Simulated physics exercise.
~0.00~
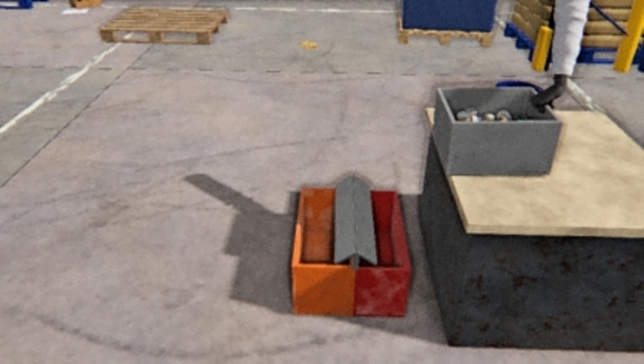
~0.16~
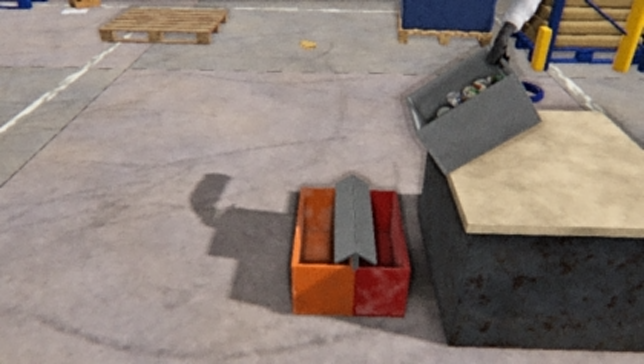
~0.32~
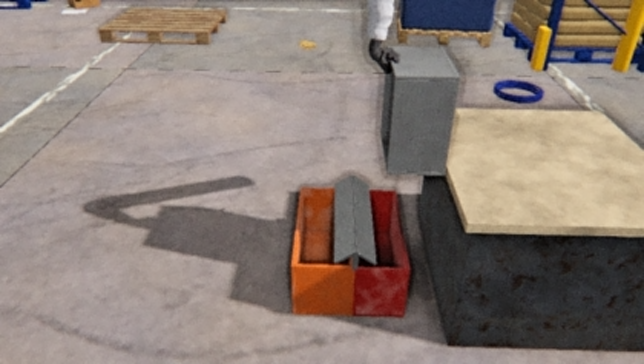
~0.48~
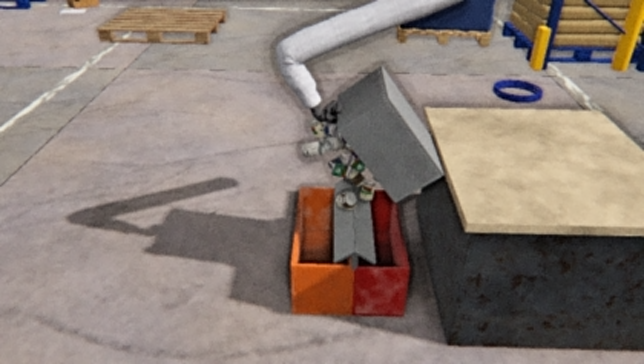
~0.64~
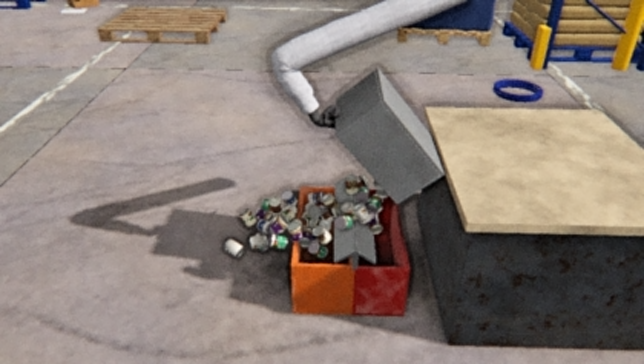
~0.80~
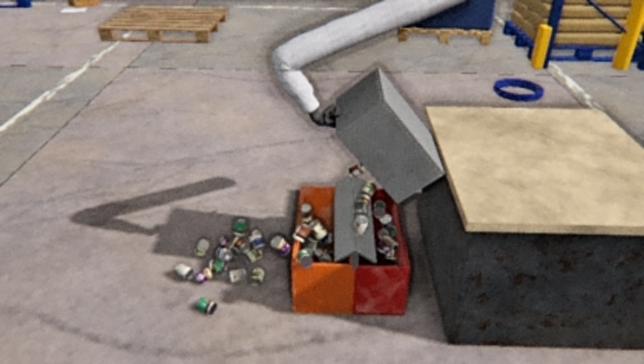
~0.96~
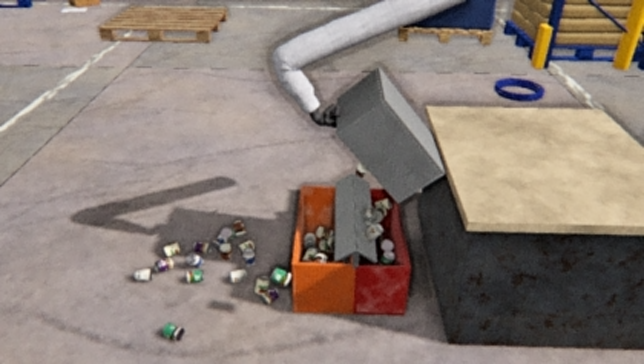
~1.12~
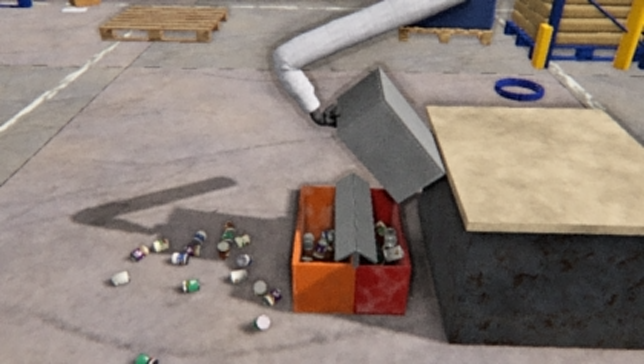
In this clip, a hand tips a grey crate off the left edge of a bench, spilling small tins over a ridge between an orange trough and a red bin, with some settling in both and many scattering across the floor to the left.
